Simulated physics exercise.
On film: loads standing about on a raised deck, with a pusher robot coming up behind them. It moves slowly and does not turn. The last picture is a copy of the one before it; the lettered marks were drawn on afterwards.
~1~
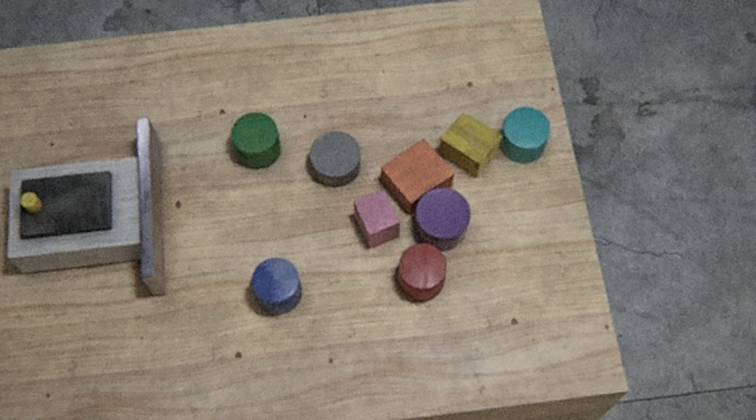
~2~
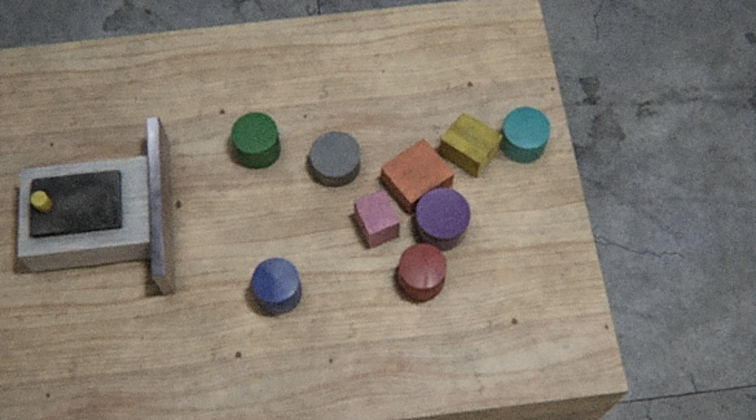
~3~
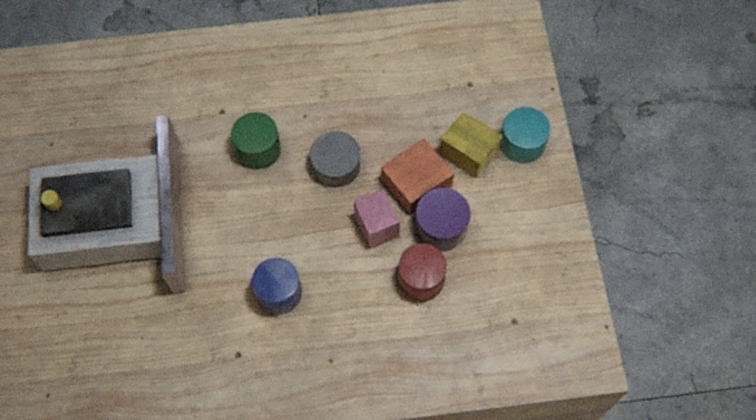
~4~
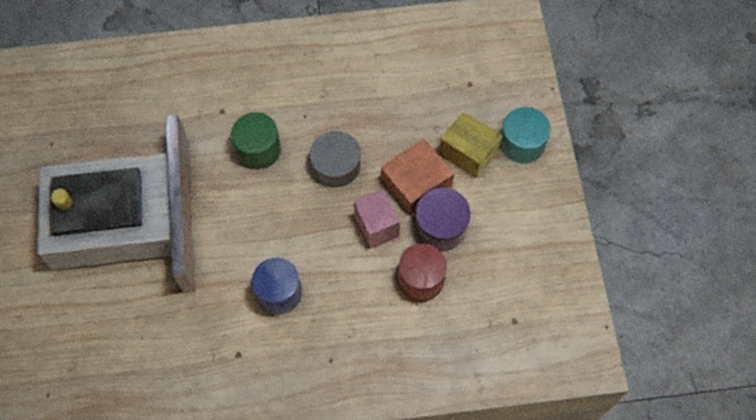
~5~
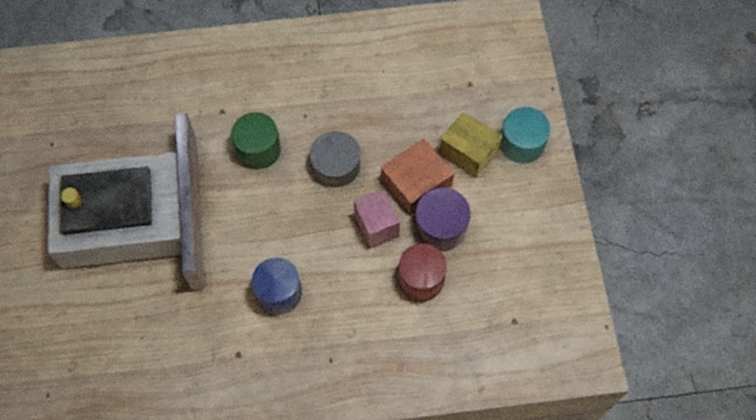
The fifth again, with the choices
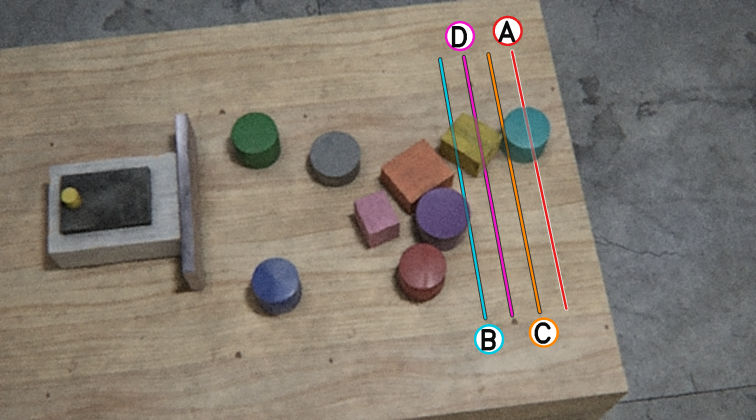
A pale grey block-shaped pusher with a dark top panel, a yellow knob and a wide upright front plate slides slowly and steadily a short way rightward across a wooden deck, seen from a high, fixed view. Green, grey, blue, red, purple and turquoise round pieces stand with pink, orange and yellow blocks to its right, grey floor beyond. None of them moves, and the pusher keeps its heading without touching any.
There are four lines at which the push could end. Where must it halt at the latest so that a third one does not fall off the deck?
Up to line C.
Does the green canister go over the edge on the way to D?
By then, no.
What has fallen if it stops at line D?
The turquoise canister.
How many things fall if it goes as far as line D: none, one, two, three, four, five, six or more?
In all, one.
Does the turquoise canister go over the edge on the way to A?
Yes.
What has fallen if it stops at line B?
The turquoise canister.
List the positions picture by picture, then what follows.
In the first frame, grey pail (336, 160); yellow box (470, 144); red canister (422, 273).
In the second frame, robot (83, 202); green canister (256, 141).
In the third frame, robot (93, 201); orange crate (416, 177).
In the fourth frame, robot (103, 200); turquoise canister (525, 135).
In the fifth frame, robot (113, 199); grey pail (336, 160); yellow box (470, 144); red canister (422, 273).
On the marked copy, A at (538, 172); B at (461, 181); C at (512, 175); D at (487, 178).
With C. Early on, robot (233, 185); blue canister (301, 294); green canister (330, 131).
Further on, robot (352, 172); turquoise canister (545, 127); yellow box (496, 134).
At the end, robot (443, 161); turquoise canister over the edge; yellow box over the edge; two fallen.
As for the rest, A drops three; B is within the limit but short; D is within the limit but short.
